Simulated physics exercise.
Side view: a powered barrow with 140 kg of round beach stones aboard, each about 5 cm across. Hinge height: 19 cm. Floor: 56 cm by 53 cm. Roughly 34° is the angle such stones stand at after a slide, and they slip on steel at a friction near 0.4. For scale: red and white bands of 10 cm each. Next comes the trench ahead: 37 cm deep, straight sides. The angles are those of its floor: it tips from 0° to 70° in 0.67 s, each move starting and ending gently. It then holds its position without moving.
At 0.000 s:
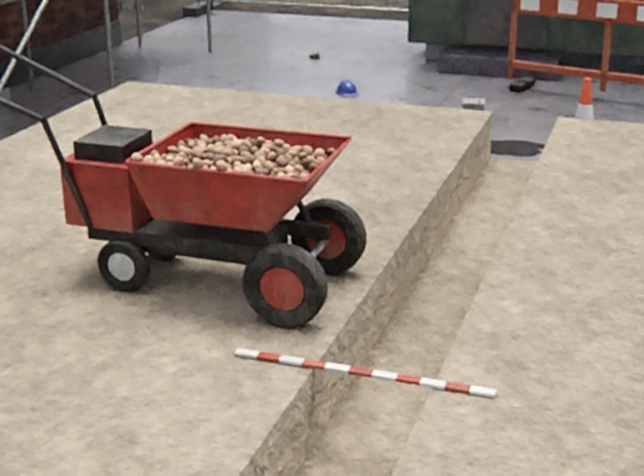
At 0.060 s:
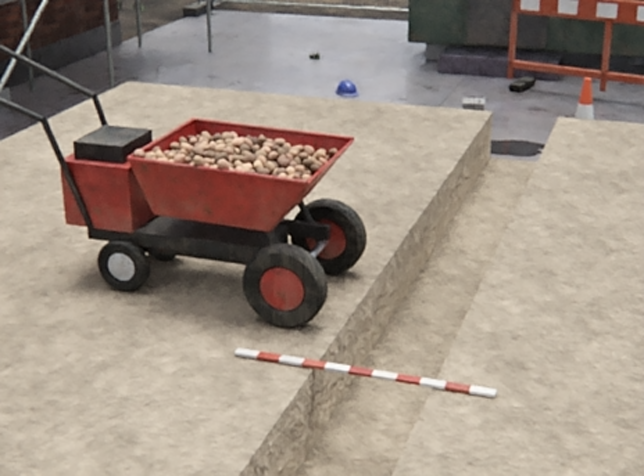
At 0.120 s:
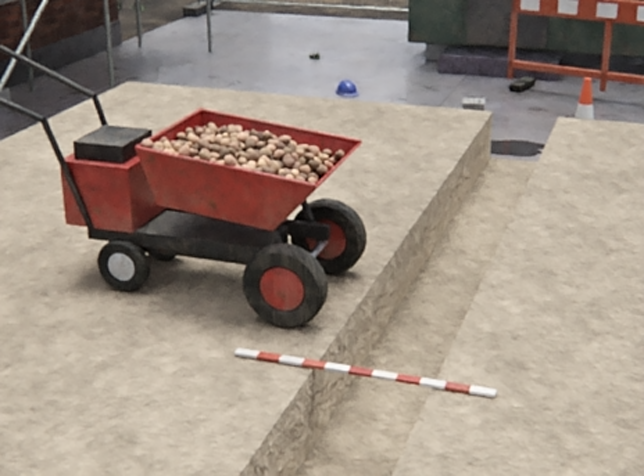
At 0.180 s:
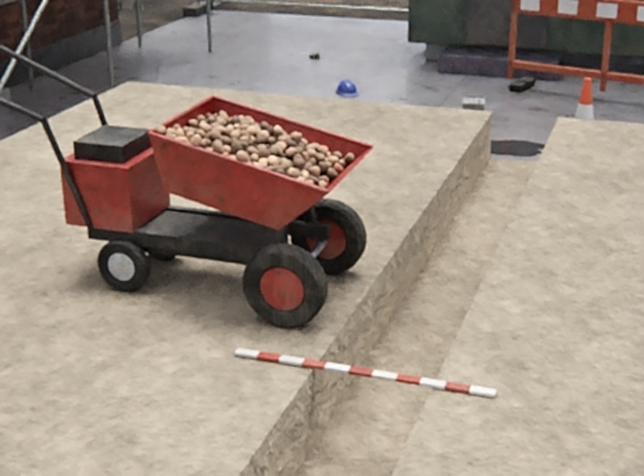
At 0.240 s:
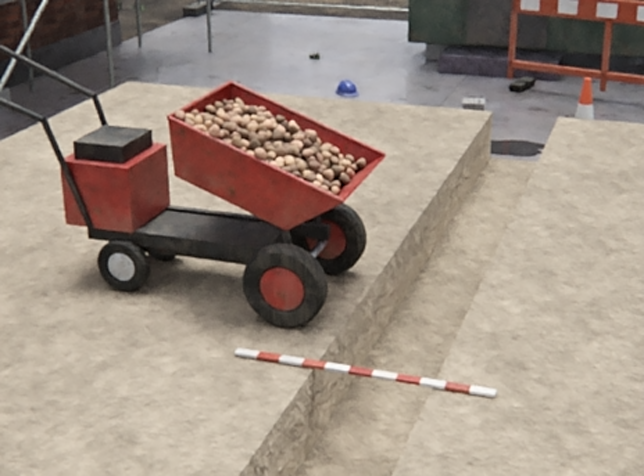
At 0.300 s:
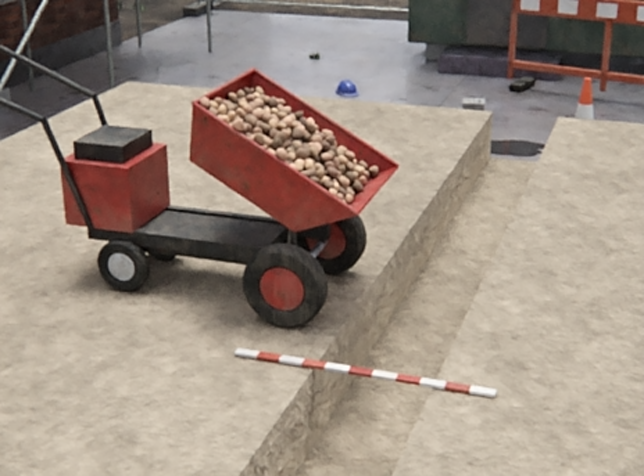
The clip opens on a red powered barrow heaped with round stones, standing beside a shallow trench with a red and white banded pole lying across it. The tray begins to tilt, slowly at first, its left end lifting off the black chassis. It then rises to a steep slant towards the right, stones still aboard.
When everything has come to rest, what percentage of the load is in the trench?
About 43 per cent.
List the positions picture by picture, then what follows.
In the first picture, the tray is at 0°, its lip at (304, 182); the top of the load is at (253, 148).
In the second picture, the tray is at 2°, its lip at (307, 183); the top of the load is at (251, 147); the stones move at 0.4 m/s on average.
In the third picture, lip at (315, 186), floor tilted 6°, highest stones at (221, 137); the stones move at 0.8 m/s on average.
In the fourth picture, the tray is at 12°, its lip at (328, 192); the top of the load is at (224, 125); the stones move at 1.1 m/s on average.
In the fifth picture, lip at (343, 202), floor tilted 21°, highest stones at (224, 110); the stones move at 1.4 m/s on average.
In the sixth picture, lip at (357, 214), floor tilted 30°, highest stones at (242, 99); the stones move at 1.5 m/s on average.
After 0.5 s the floor is at 59°; 100 % in the tray; the foremost stones are at (397, 233).
After 0.8 s the floor is at 70°; 64 % in the tray, 21 % in the trench, 15 % past the trench; the foremost stones are at (495, 323).
After 1.1 s the floor is at 70°; 15 % in the tray, 29 % in the trench, 56 % past the trench; the foremost stones are past the picture's edge.
After 3.1 s the floor is at 70°; 0 % in the tray, 43 % in the trench, 57 % past the trench; the foremost stones are past the picture's edge.
